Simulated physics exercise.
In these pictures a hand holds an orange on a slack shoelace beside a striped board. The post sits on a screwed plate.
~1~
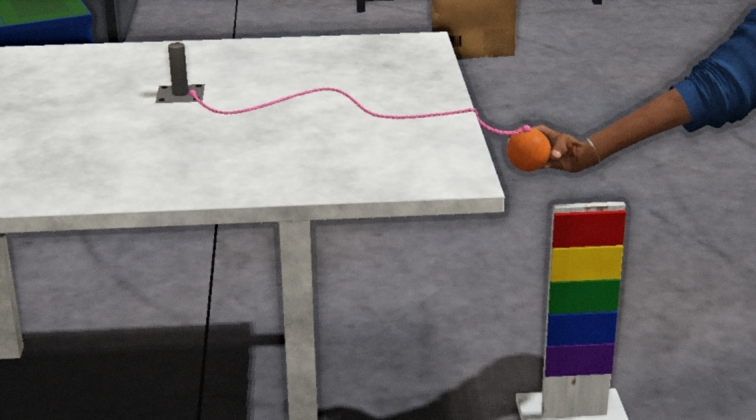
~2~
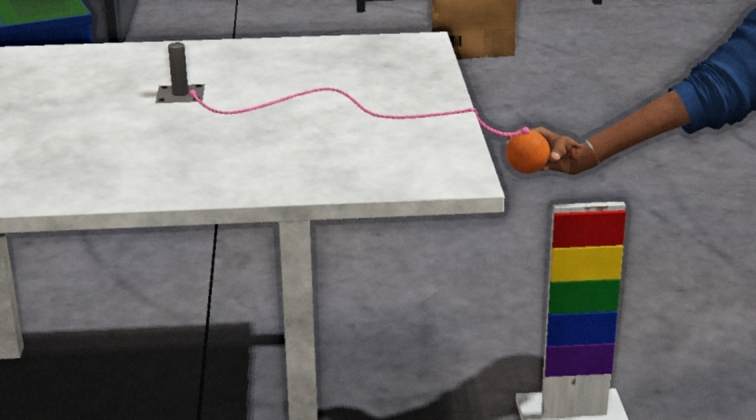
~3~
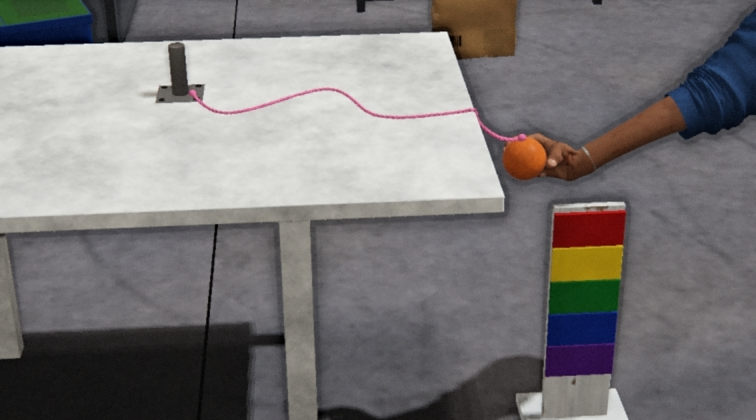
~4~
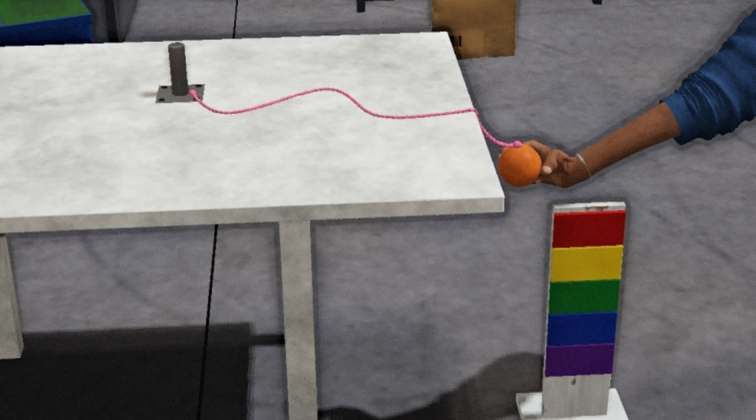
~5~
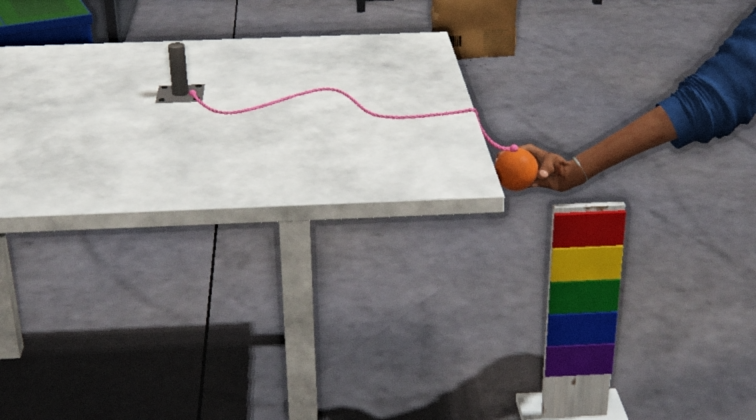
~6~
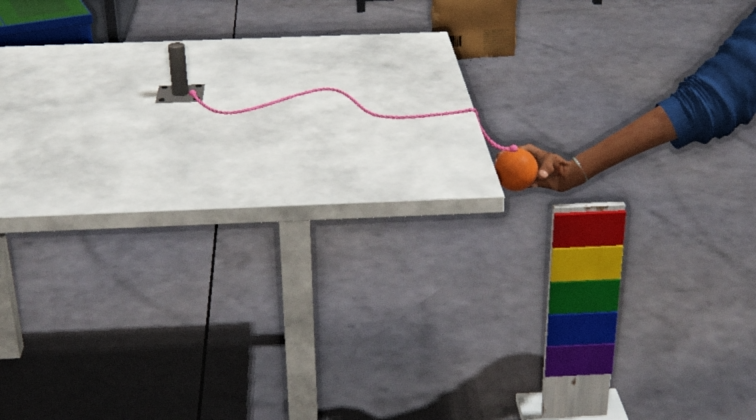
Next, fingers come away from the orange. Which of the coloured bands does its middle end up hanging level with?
It ends up level with the yellow band.
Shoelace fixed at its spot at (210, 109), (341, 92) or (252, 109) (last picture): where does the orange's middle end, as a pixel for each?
Per try (px, approx.): (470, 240); (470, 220); (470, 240).
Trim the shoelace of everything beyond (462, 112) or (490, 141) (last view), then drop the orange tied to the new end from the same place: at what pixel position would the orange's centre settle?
Respectively (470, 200) and (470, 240).
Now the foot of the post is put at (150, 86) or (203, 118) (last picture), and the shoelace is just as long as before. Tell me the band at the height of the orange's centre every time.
First try: Red; second try: Green.
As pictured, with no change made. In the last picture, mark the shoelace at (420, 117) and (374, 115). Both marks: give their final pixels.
The first settles around (474, 139), the second around (459, 105).
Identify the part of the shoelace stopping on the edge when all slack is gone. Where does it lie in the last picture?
Near (386, 117).
Soon after, orange near (485, 251); level with yellow.
After that, orange near (461, 261); level with yellow.
In the end, orange near (474, 264); level with yellow. Its middle rests at the yellow band.
